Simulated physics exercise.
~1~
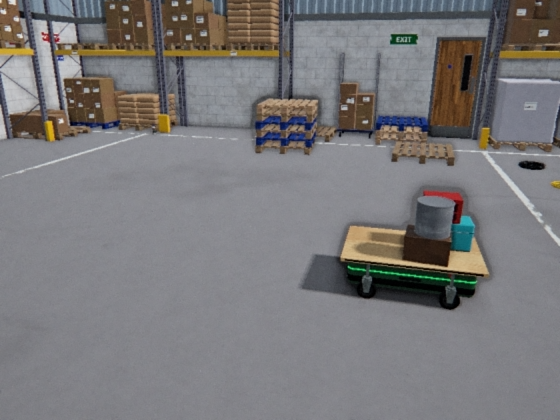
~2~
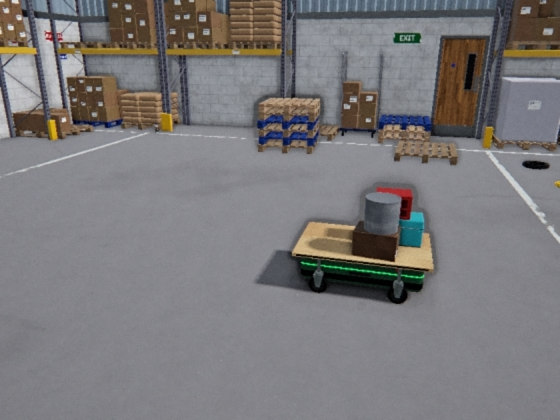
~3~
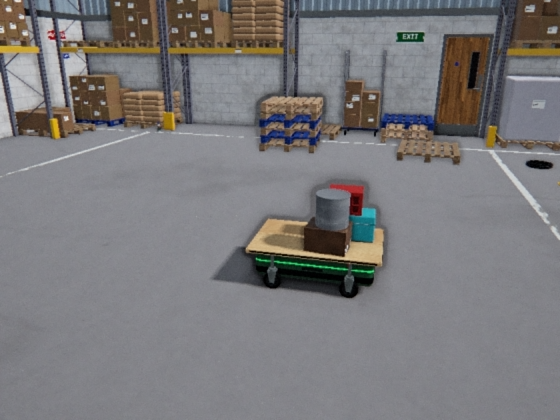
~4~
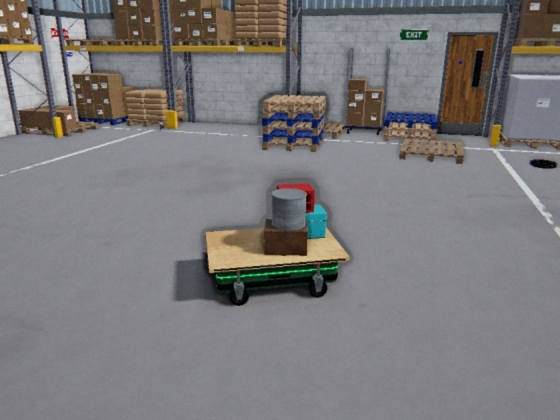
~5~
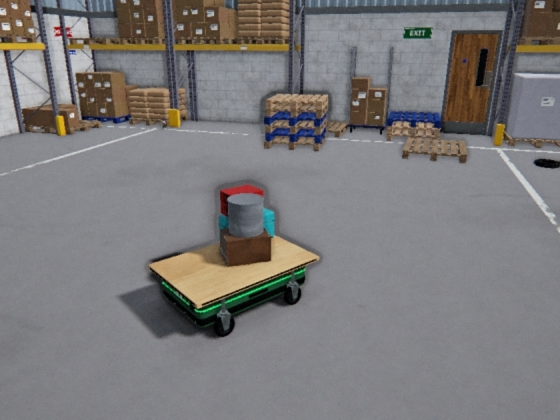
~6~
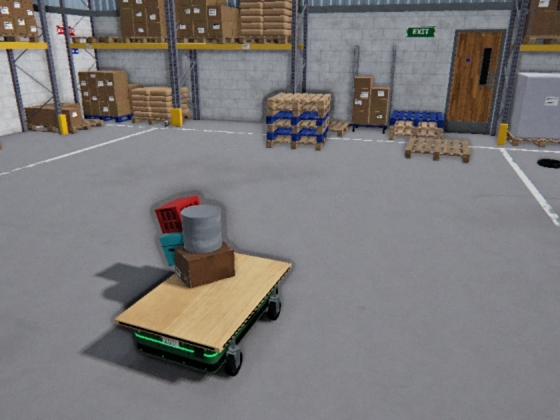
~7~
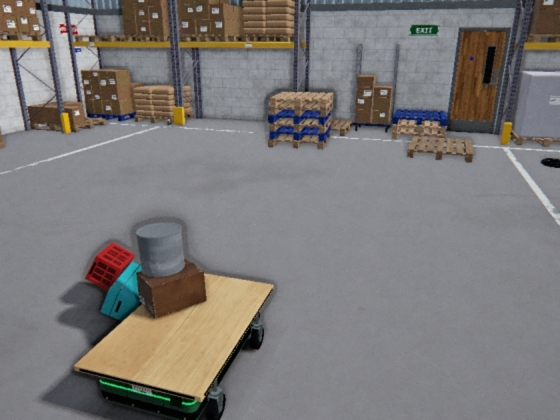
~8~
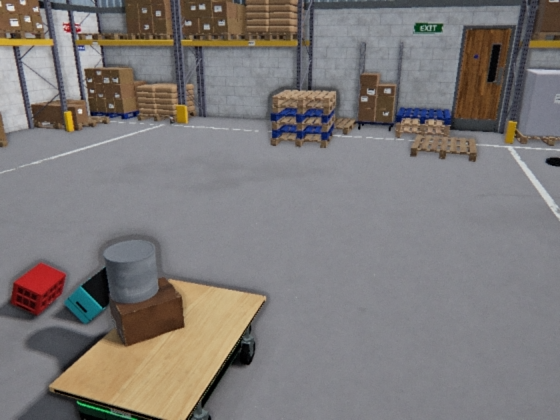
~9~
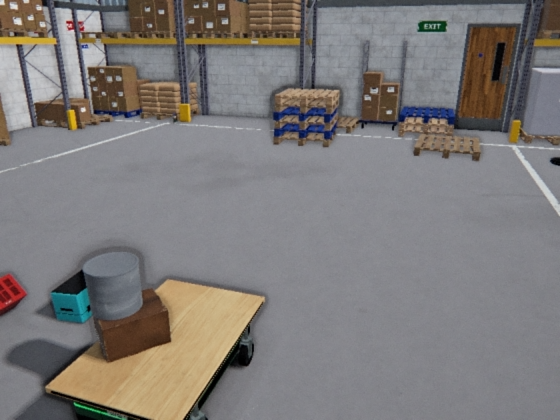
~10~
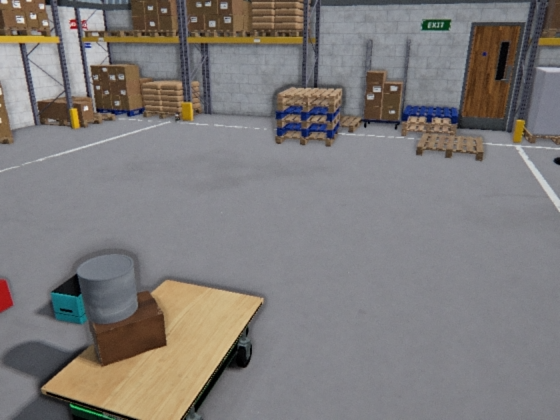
In this clip, a flat wooden cart carrying a grey pail on a brown box, a red crate and a turquoise toolbox rolls left across a warehouse floor and turns toward the viewer; the crate and toolbox tumble off, while the pail and box remain aboard the stopped cart.
